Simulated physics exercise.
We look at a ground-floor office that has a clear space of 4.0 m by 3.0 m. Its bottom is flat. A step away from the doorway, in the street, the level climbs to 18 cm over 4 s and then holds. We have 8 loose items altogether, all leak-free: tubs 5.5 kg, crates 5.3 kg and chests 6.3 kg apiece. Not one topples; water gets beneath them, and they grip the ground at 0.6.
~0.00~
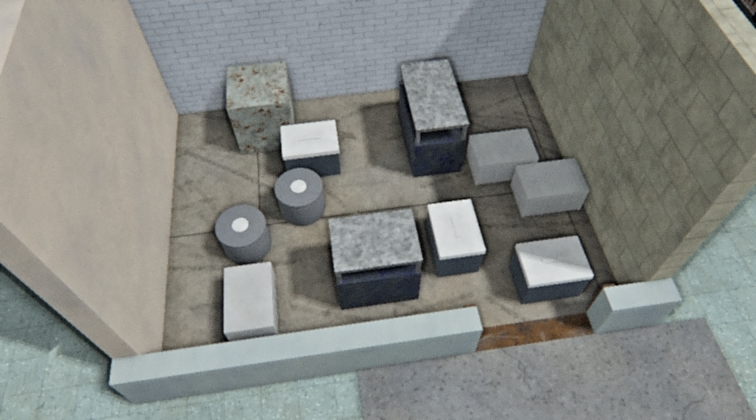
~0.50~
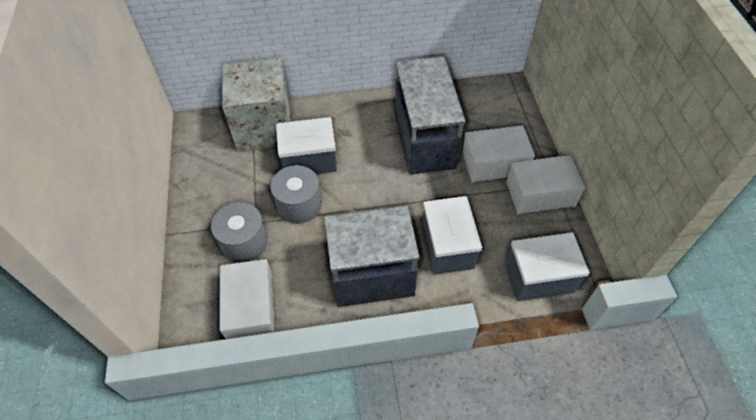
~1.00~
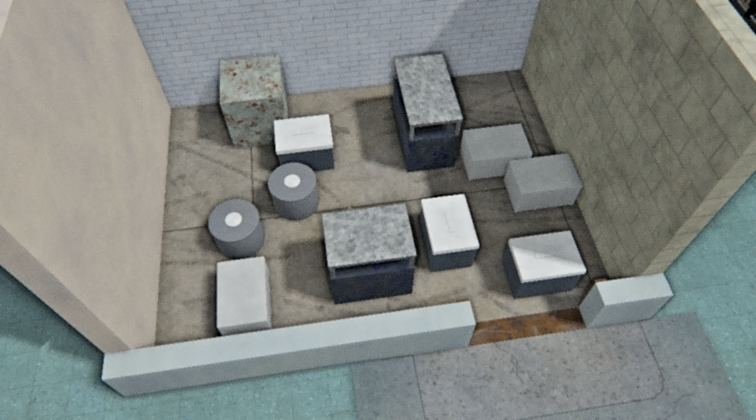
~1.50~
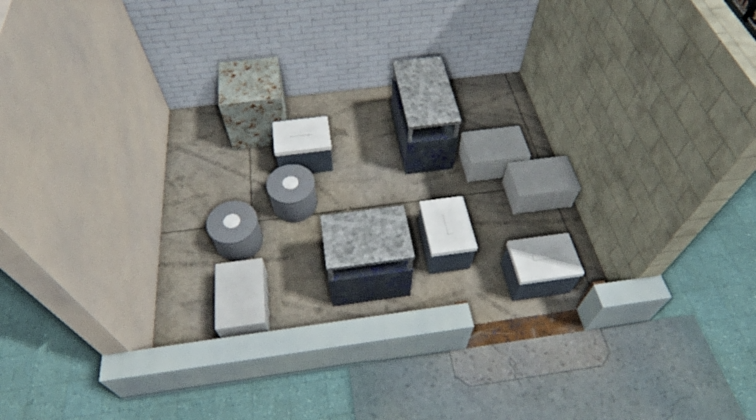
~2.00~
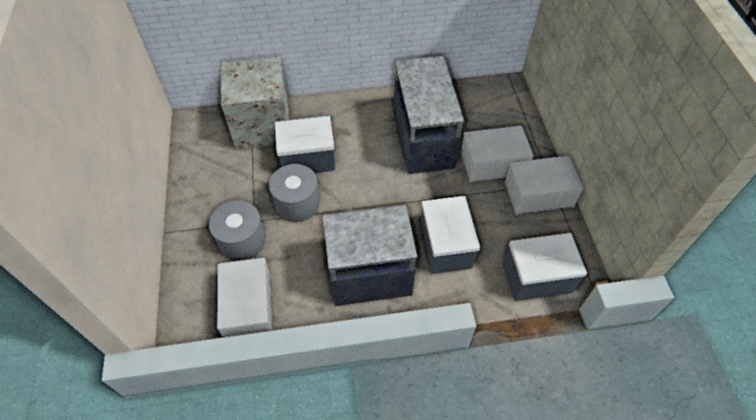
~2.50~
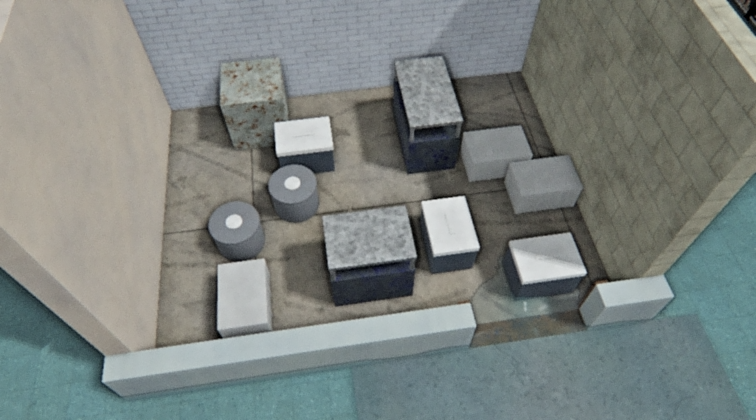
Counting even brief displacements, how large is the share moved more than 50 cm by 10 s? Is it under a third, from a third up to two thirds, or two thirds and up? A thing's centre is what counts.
The portion should come out one third up to two thirds.
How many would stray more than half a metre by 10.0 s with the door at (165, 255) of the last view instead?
You'd get 7 in that case.
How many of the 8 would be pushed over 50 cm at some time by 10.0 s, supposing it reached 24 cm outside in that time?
Then the count would be 7.
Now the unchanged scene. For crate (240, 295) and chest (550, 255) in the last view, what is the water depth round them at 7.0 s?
Depth approx. 1 cm / 9 cm.
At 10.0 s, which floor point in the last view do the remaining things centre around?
Near (341, 190).
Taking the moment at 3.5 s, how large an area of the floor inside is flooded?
Close to 2.0 m2, I'd say.
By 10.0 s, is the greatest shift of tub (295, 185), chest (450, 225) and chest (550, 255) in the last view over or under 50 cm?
Same order as the question: Smaller, greater, greater.
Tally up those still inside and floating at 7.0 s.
At that point I count 3.
After 3.5 s 0 of 8 are over 50 cm from their spots; 0 afloat.
After 4.5 s 1 of 8 are over 50 cm from their spots; 1 afloat.
After 7.0 s 4 of 8 are over 50 cm from their spots; 3 afloat.
After 10.0 s 5 of 8 are over 50 cm from their spots, and 5 have been at some point; 5 afloat.
